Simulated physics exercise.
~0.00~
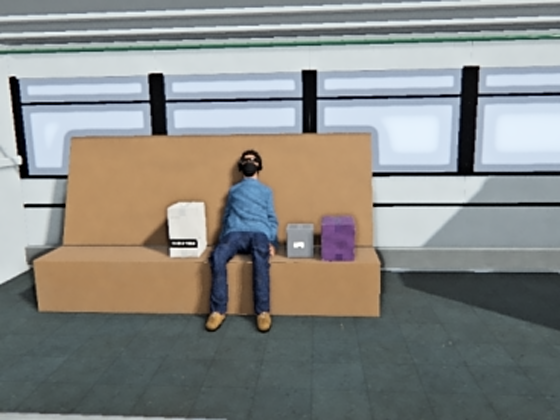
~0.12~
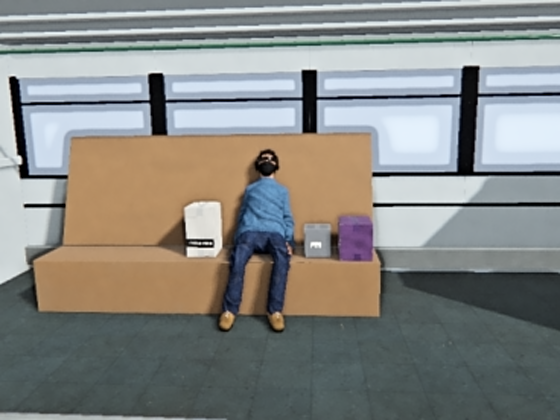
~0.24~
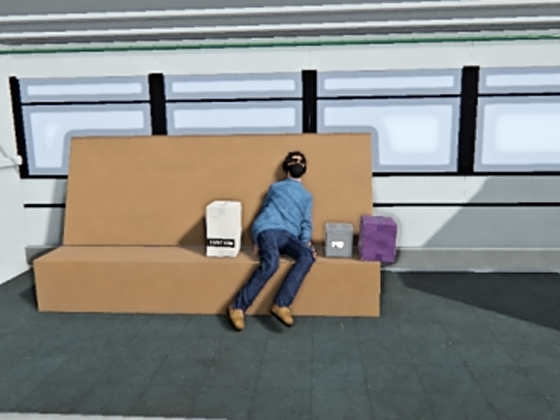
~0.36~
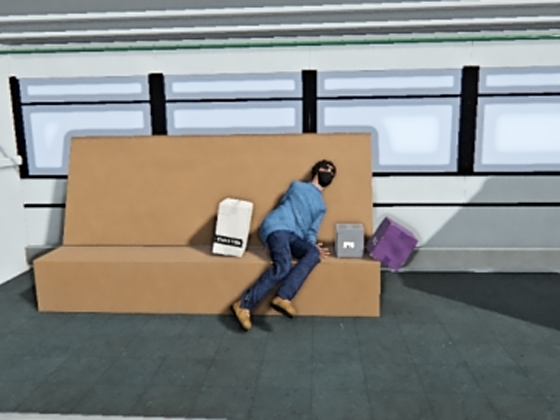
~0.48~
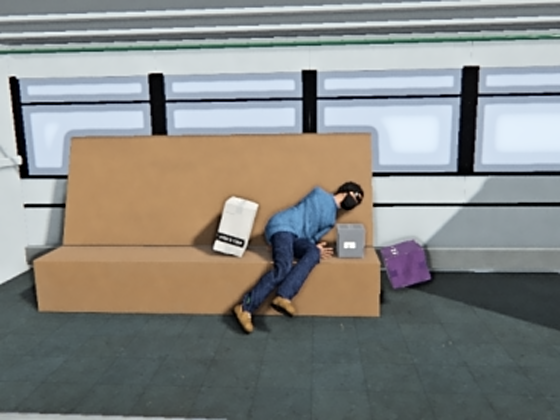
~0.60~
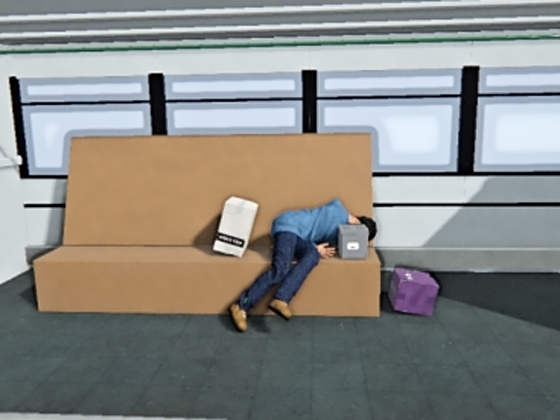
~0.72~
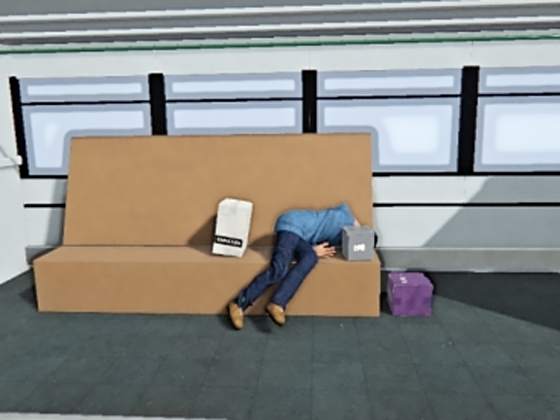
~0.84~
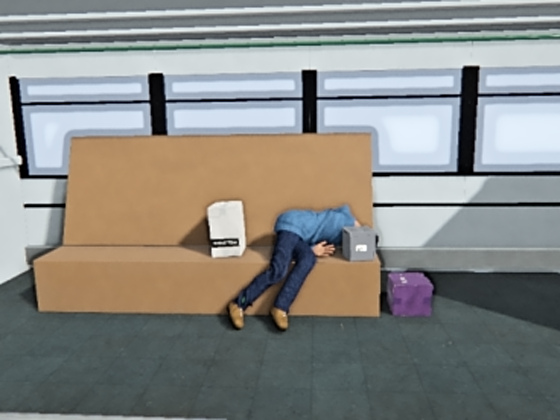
A sleeping person in a blue top slid right along a brown bench with the bags and boxes beside them, then slumped sideways behind the grey one as the purple one tipped off the end onto the floor; the white pack leaned, then settled upright.
